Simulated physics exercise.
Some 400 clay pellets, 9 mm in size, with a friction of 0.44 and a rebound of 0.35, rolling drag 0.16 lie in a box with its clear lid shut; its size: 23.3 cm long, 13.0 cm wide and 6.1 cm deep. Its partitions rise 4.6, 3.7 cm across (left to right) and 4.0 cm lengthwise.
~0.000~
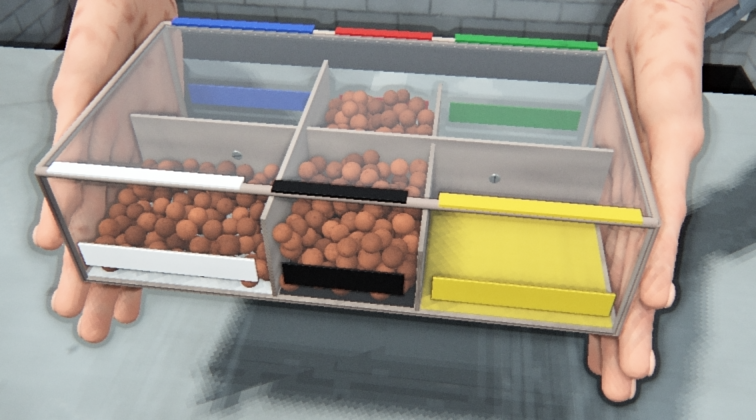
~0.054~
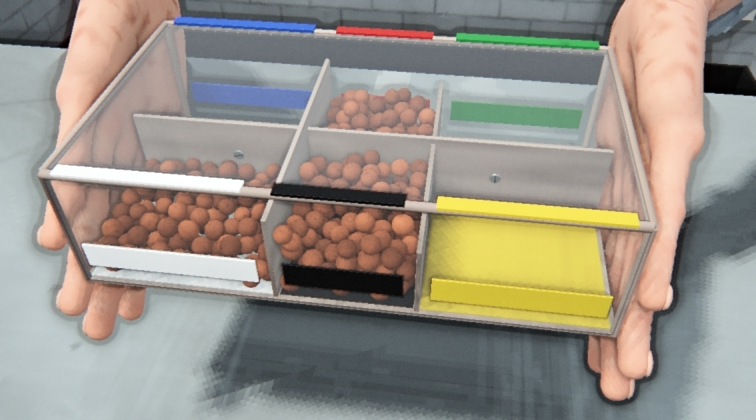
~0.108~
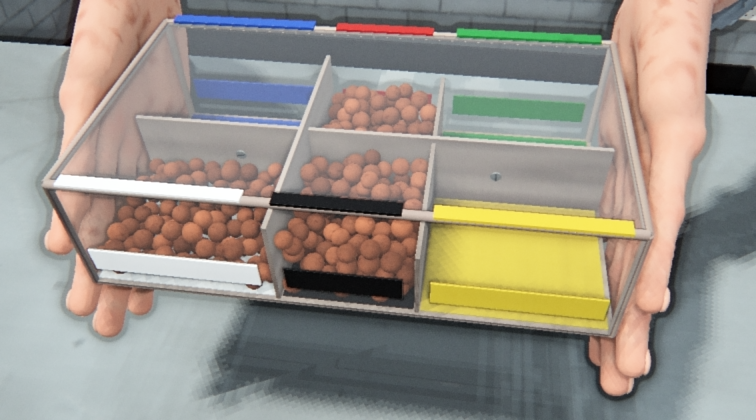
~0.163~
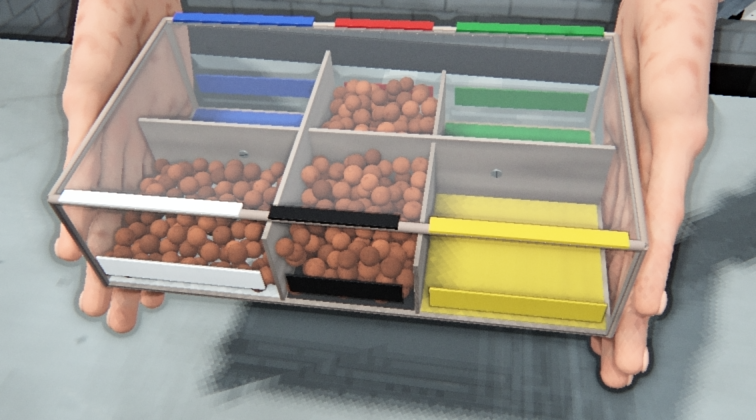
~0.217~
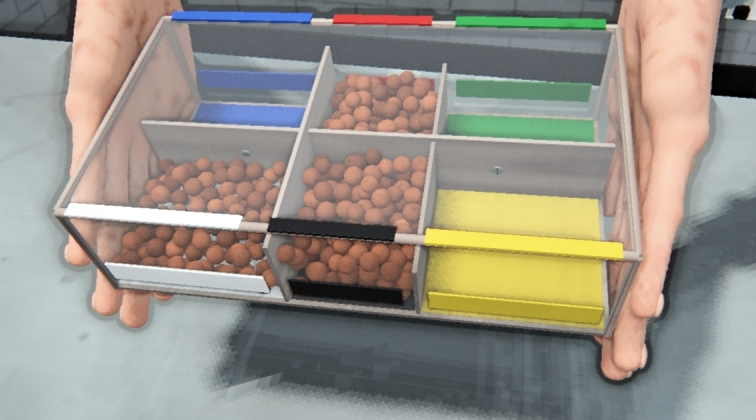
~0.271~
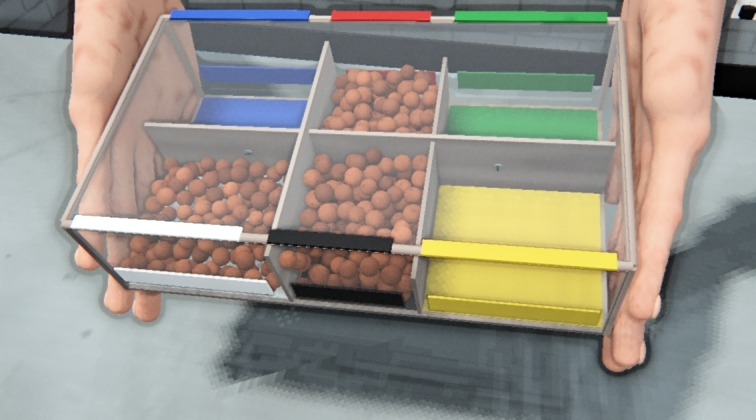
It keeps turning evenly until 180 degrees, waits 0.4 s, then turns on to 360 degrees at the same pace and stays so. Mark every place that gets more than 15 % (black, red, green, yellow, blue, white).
Black under, red over, green over, yellow under, blue over, white under.
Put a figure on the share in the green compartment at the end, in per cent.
Roughly 35 per cent.
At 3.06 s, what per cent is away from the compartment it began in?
About 25 per cent.
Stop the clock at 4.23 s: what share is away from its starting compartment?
About 70 per cent.
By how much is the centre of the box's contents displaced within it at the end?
Roughly 5.5 cm.
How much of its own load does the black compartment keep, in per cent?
Some 20 per cent.
After 1.79 s, tilt 137 degrees; black 50 %, red 10 %, white 40 %; middle of all pieces near (357, 170).
Then, at 3.06 s, tilt 164 degrees; black 45 %, red 5 %, yellow 5 %, white 40 %; middle of all pieces near (365, 113).
After 4.23 s, tilt 71 degrees; black 10 %, red 20 %, green 30 %, blue 30 %, white 10 %; middle of all pieces near (365, 190).
After 5.34 s, tilt 0 degrees; black 10 %, red 20 %, green 35 %, blue 30 %, white 10 %; middle of all pieces near (386, 140).
By 6.4 s all is still; black 10 %, red 20 %, green 35 %, yellow 0 %, blue 30 %, white 10 %.
